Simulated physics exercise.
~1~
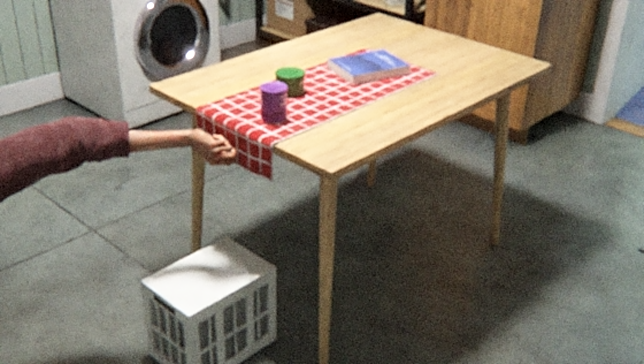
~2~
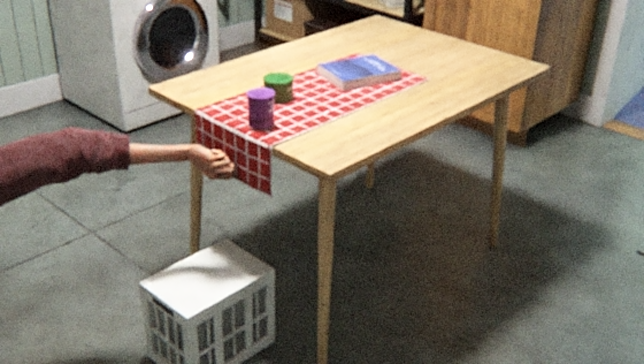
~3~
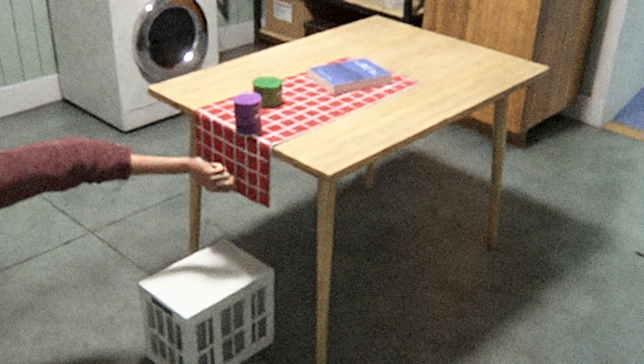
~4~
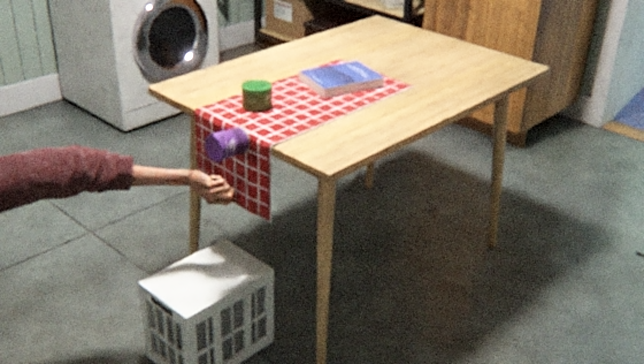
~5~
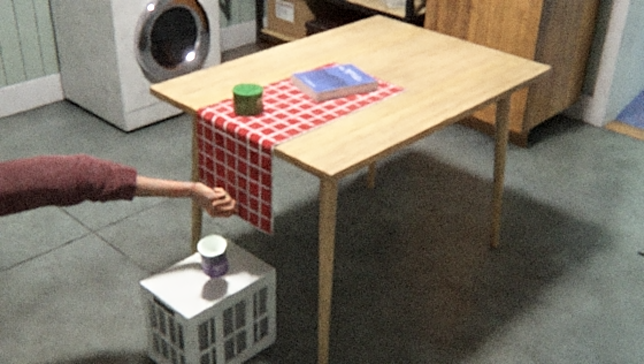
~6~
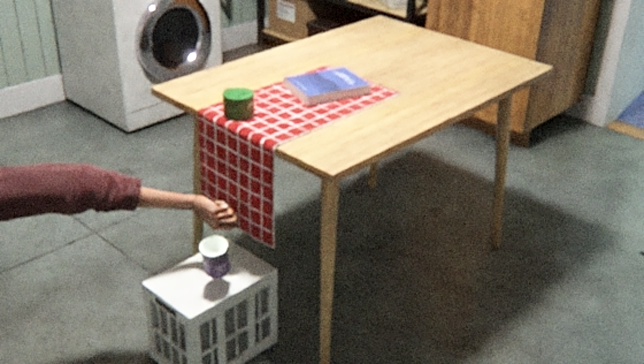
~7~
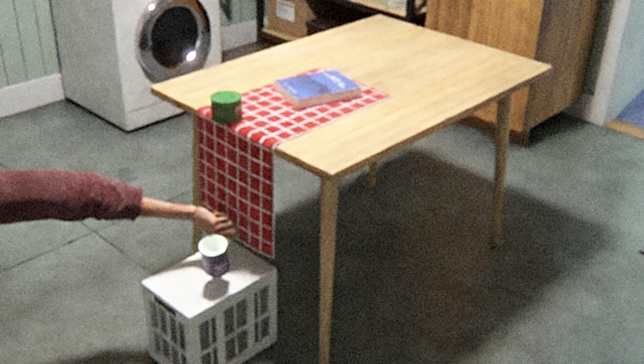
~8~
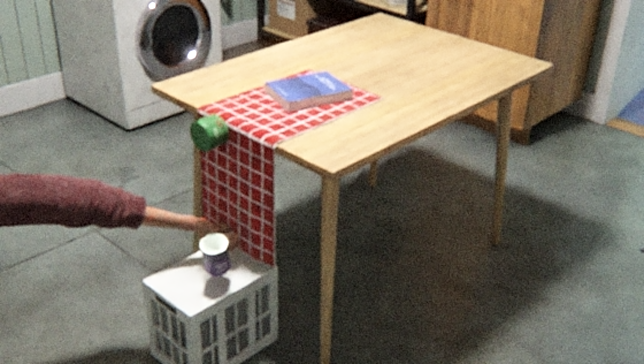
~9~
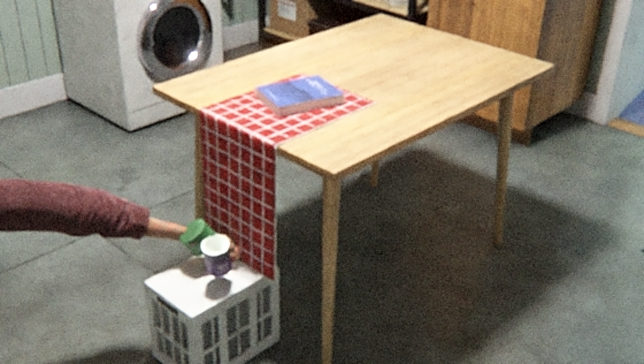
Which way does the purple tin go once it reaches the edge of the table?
It moves down, tipping over the edge and ending upside down on the white crate.
